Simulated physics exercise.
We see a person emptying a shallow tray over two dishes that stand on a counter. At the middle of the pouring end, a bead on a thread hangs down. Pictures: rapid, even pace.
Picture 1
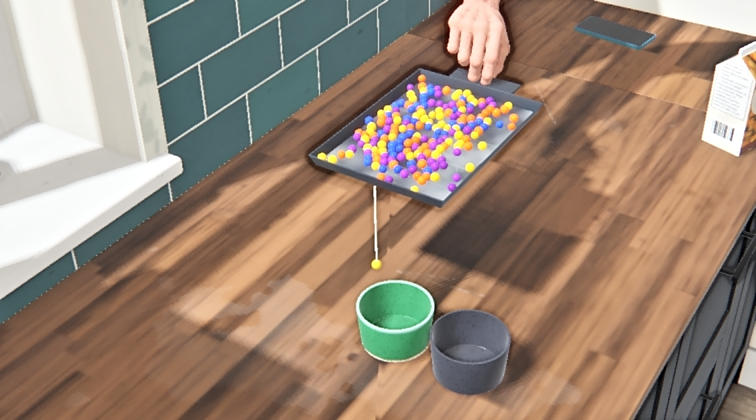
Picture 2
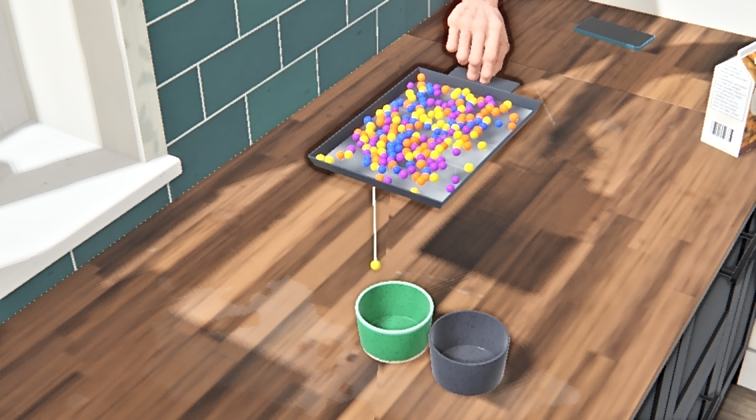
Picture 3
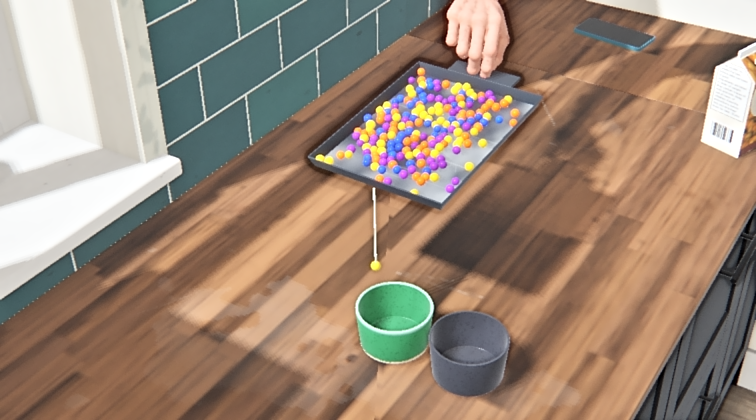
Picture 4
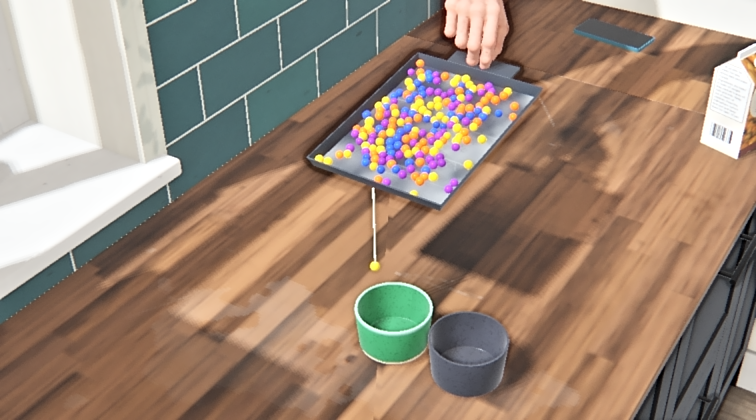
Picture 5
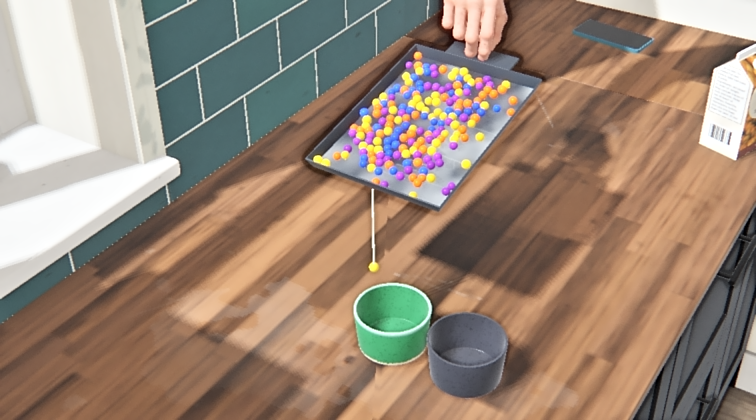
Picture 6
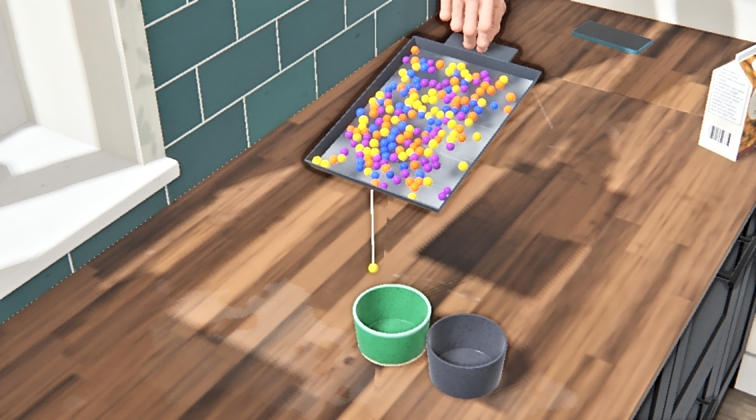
On a wooden kitchen counter, a hand holds a shallow tray of colourful plastic beads above a green dish and a dark grey one, gradually raising its handle end as the beads shift slightly and a yellow bead hangs beneath.
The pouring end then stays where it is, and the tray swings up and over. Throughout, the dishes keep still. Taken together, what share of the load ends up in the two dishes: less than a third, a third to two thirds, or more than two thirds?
The dishes end up with a third to two thirds of the load.
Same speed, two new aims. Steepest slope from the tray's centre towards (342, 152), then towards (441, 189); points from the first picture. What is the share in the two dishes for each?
The first try gives close to 0 per cent, the second close to 60 per cent.
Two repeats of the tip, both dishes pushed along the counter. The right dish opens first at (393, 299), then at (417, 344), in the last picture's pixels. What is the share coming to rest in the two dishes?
That makes 60 per cent, followed by 50 per cent.
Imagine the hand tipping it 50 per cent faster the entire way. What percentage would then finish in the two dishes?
It would be around 40 percent.
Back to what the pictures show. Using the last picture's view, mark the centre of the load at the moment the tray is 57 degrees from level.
(373, 216).
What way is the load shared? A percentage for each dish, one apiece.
So the left dish keeps 40 per cent, and the right one keeps 10 per cent.
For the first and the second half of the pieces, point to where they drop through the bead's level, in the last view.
Close to (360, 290), then close to (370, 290).
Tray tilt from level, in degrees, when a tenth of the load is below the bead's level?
45°.
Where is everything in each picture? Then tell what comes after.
The first picture shows corners of the pouring end near (316, 154) and (441, 197), level; middle of the load near (429, 127), round plastic beads; left dish near (375, 341); right dish near (450, 374); bead on its thread near (377, 264).
The second picture shows corners of the pouring end near (315, 155) and (440, 198), level; middle of the load near (428, 126).
The third picture shows corners of the pouring end near (315, 156) and (440, 199), tipped barely, level across its low end; middle of the load near (428, 123).
The fourth picture shows corners of the pouring end near (314, 156) and (439, 201), tipped a little, level across its low end; middle of the load near (427, 119).
The fifth picture shows corners of the pouring end near (312, 157) and (438, 202), tipped a little, level across its low end; middle of the load near (425, 116).
The sixth picture shows corners of the pouring end near (311, 158) and (437, 204), tipped a little, level across its low end; middle of the load near (422, 115), all but a few on the move; left dish near (372, 345); right dish near (447, 378).
Shortly afterwards, tray tipped steeply; near half on the tray; only a few in the right dish; a little in the left dish; near a quarter outside both; near a quarter in the air.
Next, tray tipped right over; a little in the right dish; near half in the left dish; near half outside both.
Some moments later, tray tipped past a quarter turn; a little in the right dish; near half in the left dish; near half outside both.
In the end, tray tipped past a quarter turn; a little in the right dish; near half in the left dish; near half outside both.
